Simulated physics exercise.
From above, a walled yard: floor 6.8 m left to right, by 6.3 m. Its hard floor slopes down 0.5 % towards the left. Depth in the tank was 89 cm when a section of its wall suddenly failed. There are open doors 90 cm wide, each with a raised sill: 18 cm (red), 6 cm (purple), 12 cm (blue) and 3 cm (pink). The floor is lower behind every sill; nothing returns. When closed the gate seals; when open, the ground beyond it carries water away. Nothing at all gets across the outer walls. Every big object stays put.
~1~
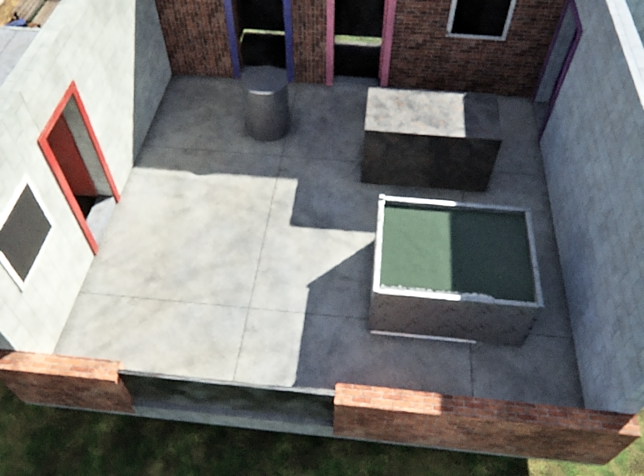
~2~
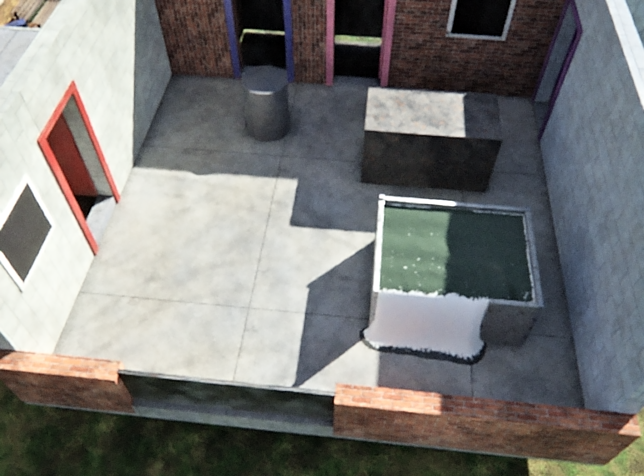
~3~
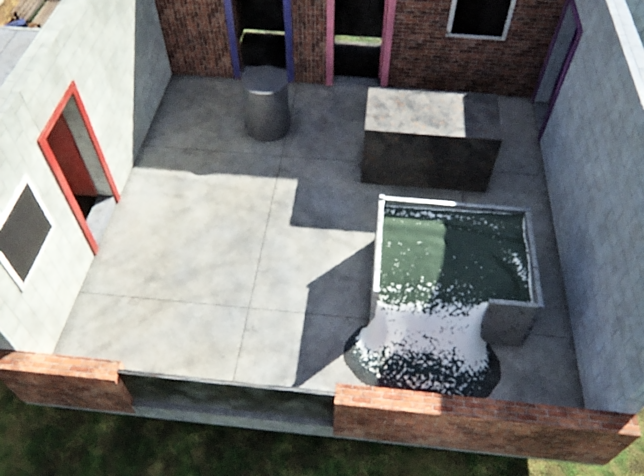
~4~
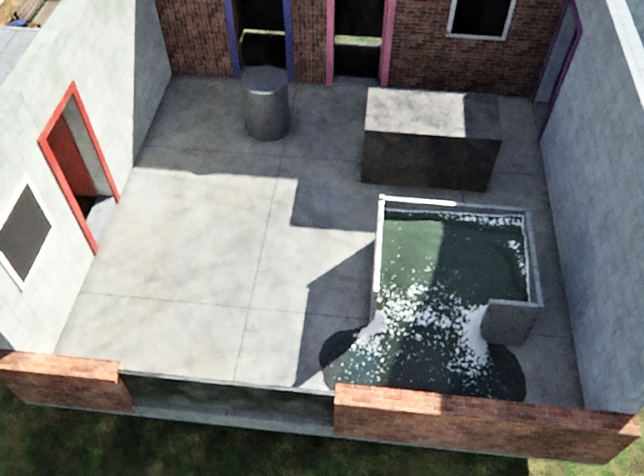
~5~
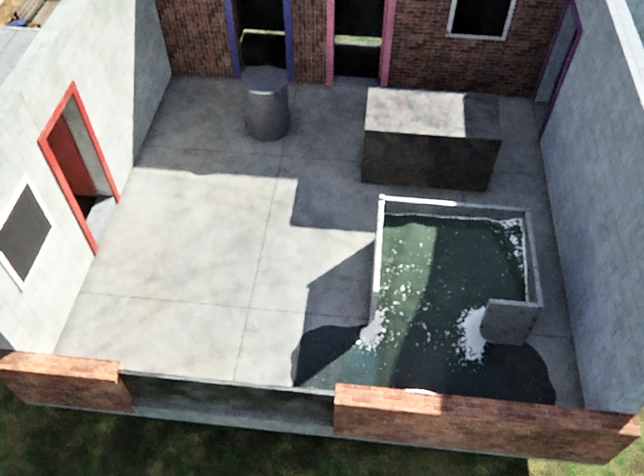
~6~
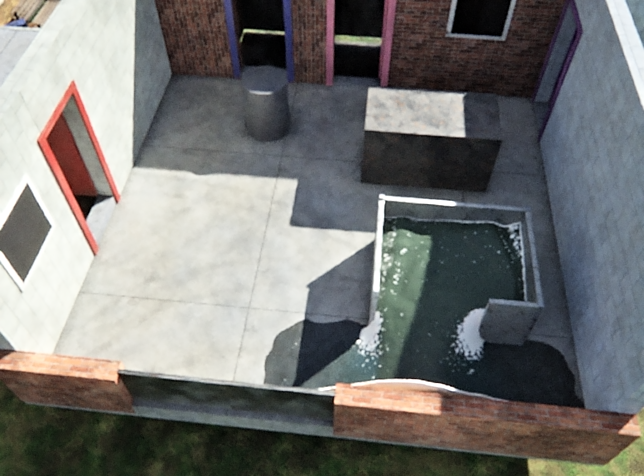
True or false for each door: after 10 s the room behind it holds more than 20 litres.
Red door: False; purple door: True; blue door: False; pink door: True.
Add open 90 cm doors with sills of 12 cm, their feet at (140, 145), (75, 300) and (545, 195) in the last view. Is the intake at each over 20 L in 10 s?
Door 1: Lower; door 2: Higher; door 3: Lower.
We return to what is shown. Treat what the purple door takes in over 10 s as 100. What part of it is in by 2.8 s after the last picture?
By that time, around 0 per cent.
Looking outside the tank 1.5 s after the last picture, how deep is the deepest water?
It tops out at some 40 cm.
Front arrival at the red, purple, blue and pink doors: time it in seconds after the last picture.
Arrival times: Red 1.6 seconds, purple 2.2 seconds, blue 3.8 seconds, pink 3.8 seconds.
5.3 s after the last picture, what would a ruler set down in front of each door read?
Depths: Red door 9 cm, purple door 10 cm, blue door 12 cm, pink door 6 cm.
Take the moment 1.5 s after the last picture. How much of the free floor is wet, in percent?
Wet share: Near 35 percent.
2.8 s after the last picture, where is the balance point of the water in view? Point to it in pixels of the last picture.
Close to (349, 292) in the last picture.
Then, 0.7 s after the last picture water covers 20 % of the floor and is deepest (54 cm) near (413, 416); red door not reached, purple door not reached, blue door not reached, pink door not reached.
Then, 1.5 s after the last picture water covers 35 % of the floor and is deepest (40 cm) near (579, 433); red door not reached, purple door not reached, blue door not reached, pink door not reached.
Then, 2.8 s after the last picture water covers 55 % of the floor and is deepest (26 cm) near (564, 431); red door 15 cm at the sill, 0 L in, purple door 5 cm at the sill, 0 L in, blue door not reached, pink door not reached.
Then, 5.3 s after the last picture water covers 85 % of the floor and is deepest (16 cm) near (168, 85); red door 9 cm at the sill, 0 L in, purple door 10 cm at the sill, 40 L in, blue door 12 cm at the sill, 0 L in, pink door 6 cm at the sill, 0 L in.
Then, 9.3 s after the last picture water covers 100 % of the floor and is deepest (12 cm) near (133, 167); red door 5 cm at the sill, 0 L in, purple door 5 cm at the sill, 73 L in, blue door 8 cm at the sill, 1 L in, pink door 10 cm at the sill, 69 L in.
